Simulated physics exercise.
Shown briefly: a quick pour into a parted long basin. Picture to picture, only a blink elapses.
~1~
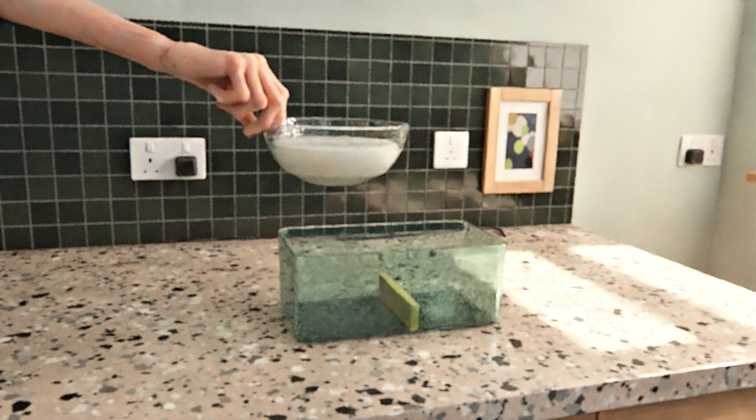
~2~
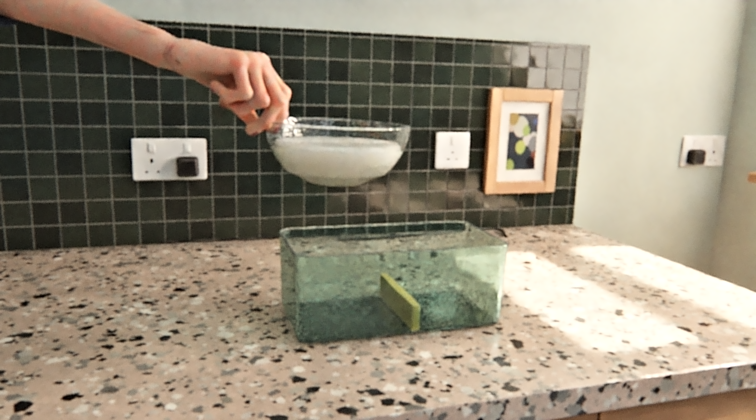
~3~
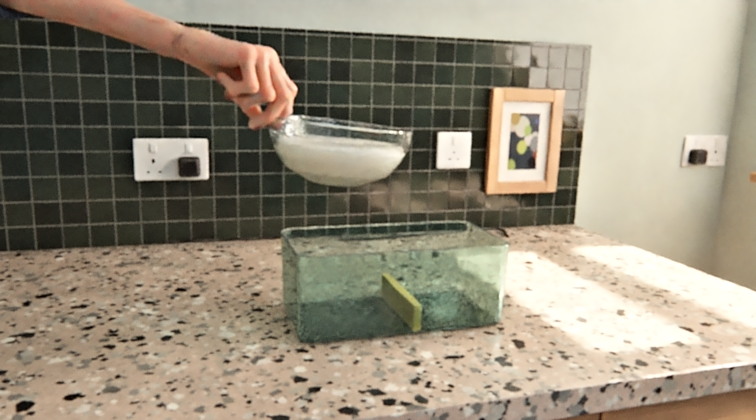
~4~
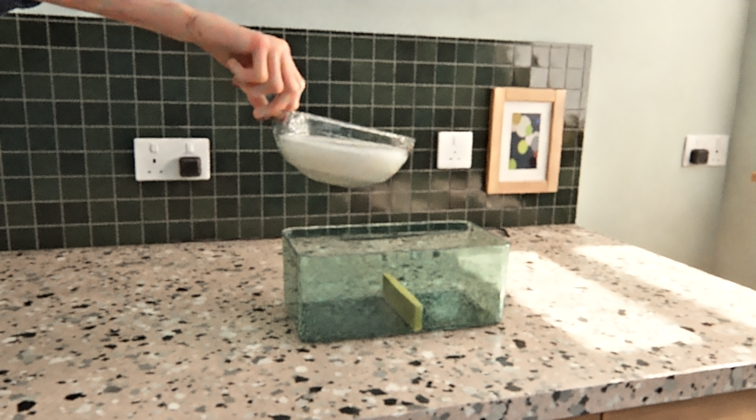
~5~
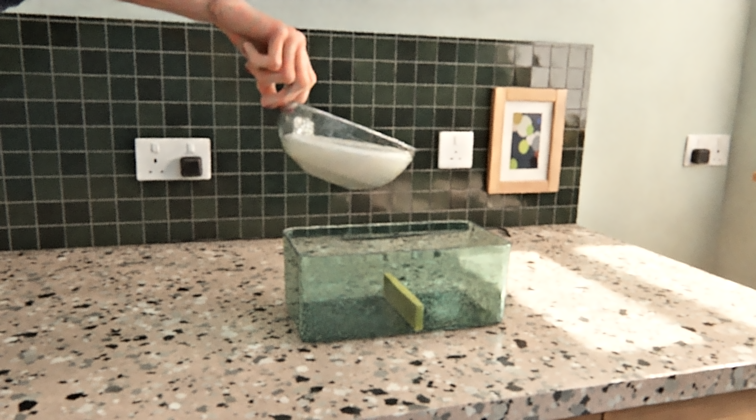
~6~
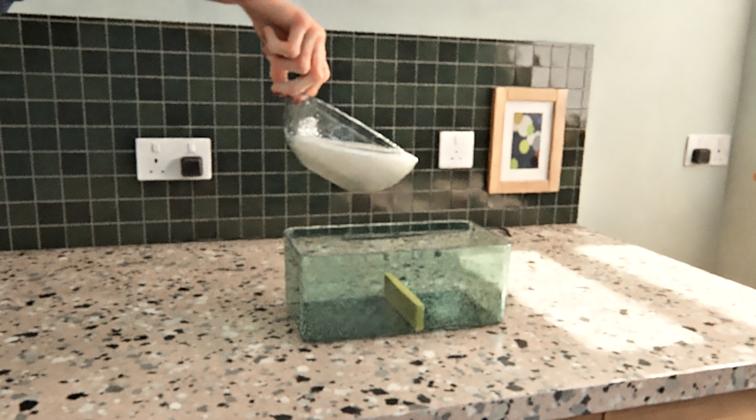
A hand held a clear glass bowl of cloudy, whitish liquid above a green glass basin with a yellow-green divider, then tilted it steadily to the right until the liquid reached its lowered edge.
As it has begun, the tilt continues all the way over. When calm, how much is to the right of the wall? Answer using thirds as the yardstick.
Between a third and two thirds of it.
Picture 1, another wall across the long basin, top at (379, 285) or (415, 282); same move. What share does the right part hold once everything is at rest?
The first placement leaves close to 70 per cent, the second close to 45 per cent.
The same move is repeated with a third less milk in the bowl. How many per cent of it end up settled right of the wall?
I'd say roughly 65 percent.
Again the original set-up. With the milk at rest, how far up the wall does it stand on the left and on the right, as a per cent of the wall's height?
Left 40 per cent, right 70.
A moment on, the bowl is tipped on its side and 15 per cent is still to pour, 0 is left of the wall and 52 right of it.
Next, the bowl is tipped on its side and 1 per cent is still to pour, 22 is left of the wall and 58 right of it.
Then the bowl is tipped on its side and 0 per cent is still to pour, 29 is left of the wall and 68 right of it.
Later the bowl is tipped on its side and 0 per cent is still to pour, 39 is left of the wall and 57 right of it.
Finally, 41 per cent lies left of the wall, 55 right of it and 4 outside.
